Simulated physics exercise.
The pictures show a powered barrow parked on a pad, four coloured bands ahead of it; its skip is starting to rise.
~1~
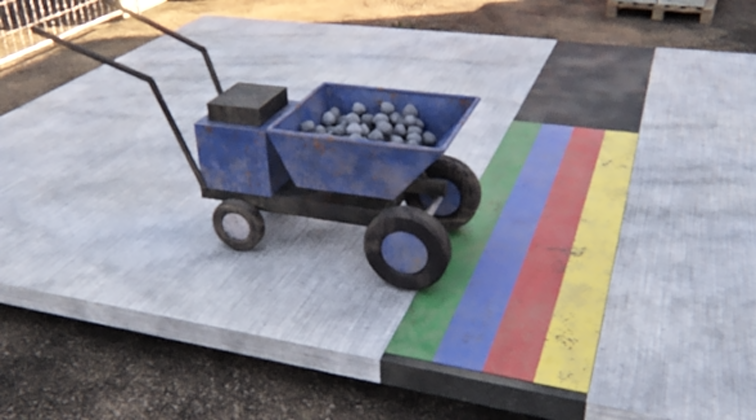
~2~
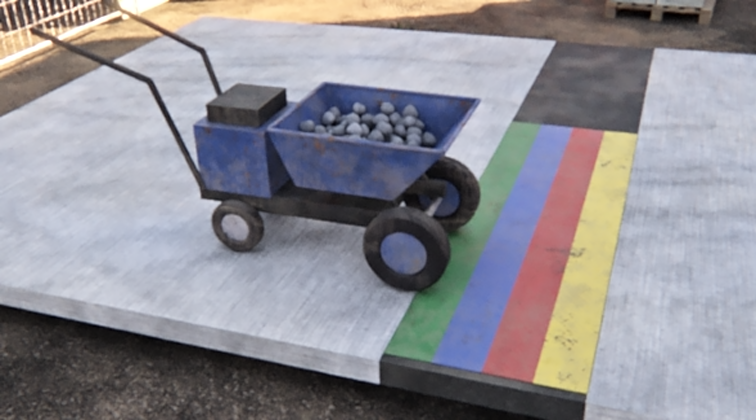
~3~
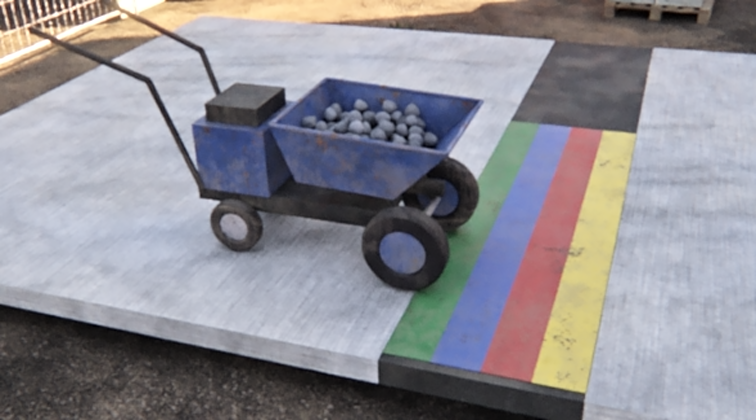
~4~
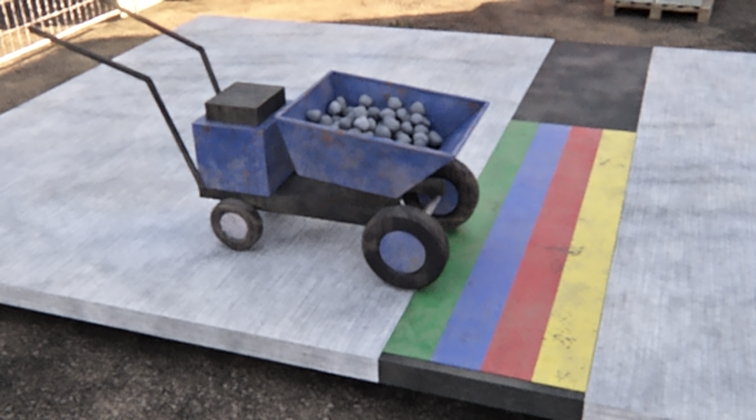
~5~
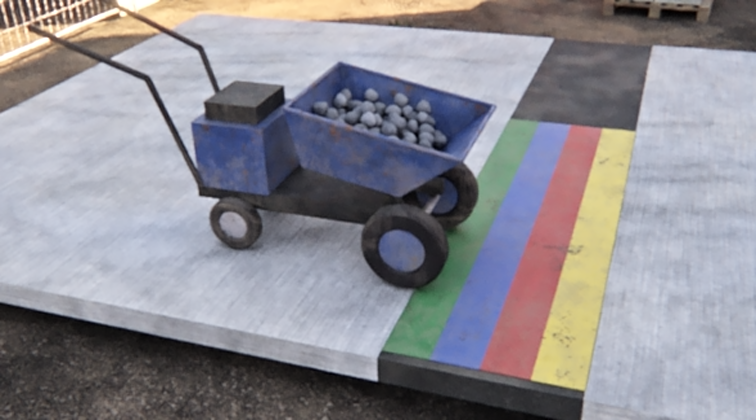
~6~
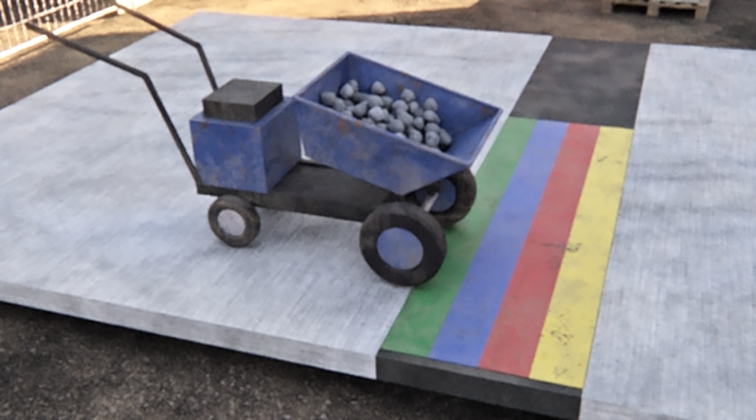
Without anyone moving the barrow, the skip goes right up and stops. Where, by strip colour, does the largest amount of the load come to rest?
On the yellow strip.
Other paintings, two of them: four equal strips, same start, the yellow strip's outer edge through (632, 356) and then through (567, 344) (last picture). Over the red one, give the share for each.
Roughly 40 per cent, and 10 per cent.
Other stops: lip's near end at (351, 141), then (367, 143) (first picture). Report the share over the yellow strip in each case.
Some 10 in a hundred, then some 10 in a hundred.
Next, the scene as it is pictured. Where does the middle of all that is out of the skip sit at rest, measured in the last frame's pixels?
About (584, 271).
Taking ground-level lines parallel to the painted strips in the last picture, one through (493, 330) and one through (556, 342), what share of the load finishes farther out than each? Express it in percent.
100 and 60 in a hundred.
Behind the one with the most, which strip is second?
That would be the strip in red, in second.
Soon after the last picture, skip tipped steeply; all in the skip.
A little later, skip tipped steeply; most in the skip; a small part over the red strip; a small part over the yellow strip.
Later still, skip tipped right over; a small part in the skip; about a quarter over the red strip; about a third over the yellow strip; about a quarter off the paint.
By the end, skip tipped right over; a stray few in the skip; none over the green strip; a stray few over the blue strip; about a quarter over the red strip; about a third over the yellow strip; about a third off the paint.
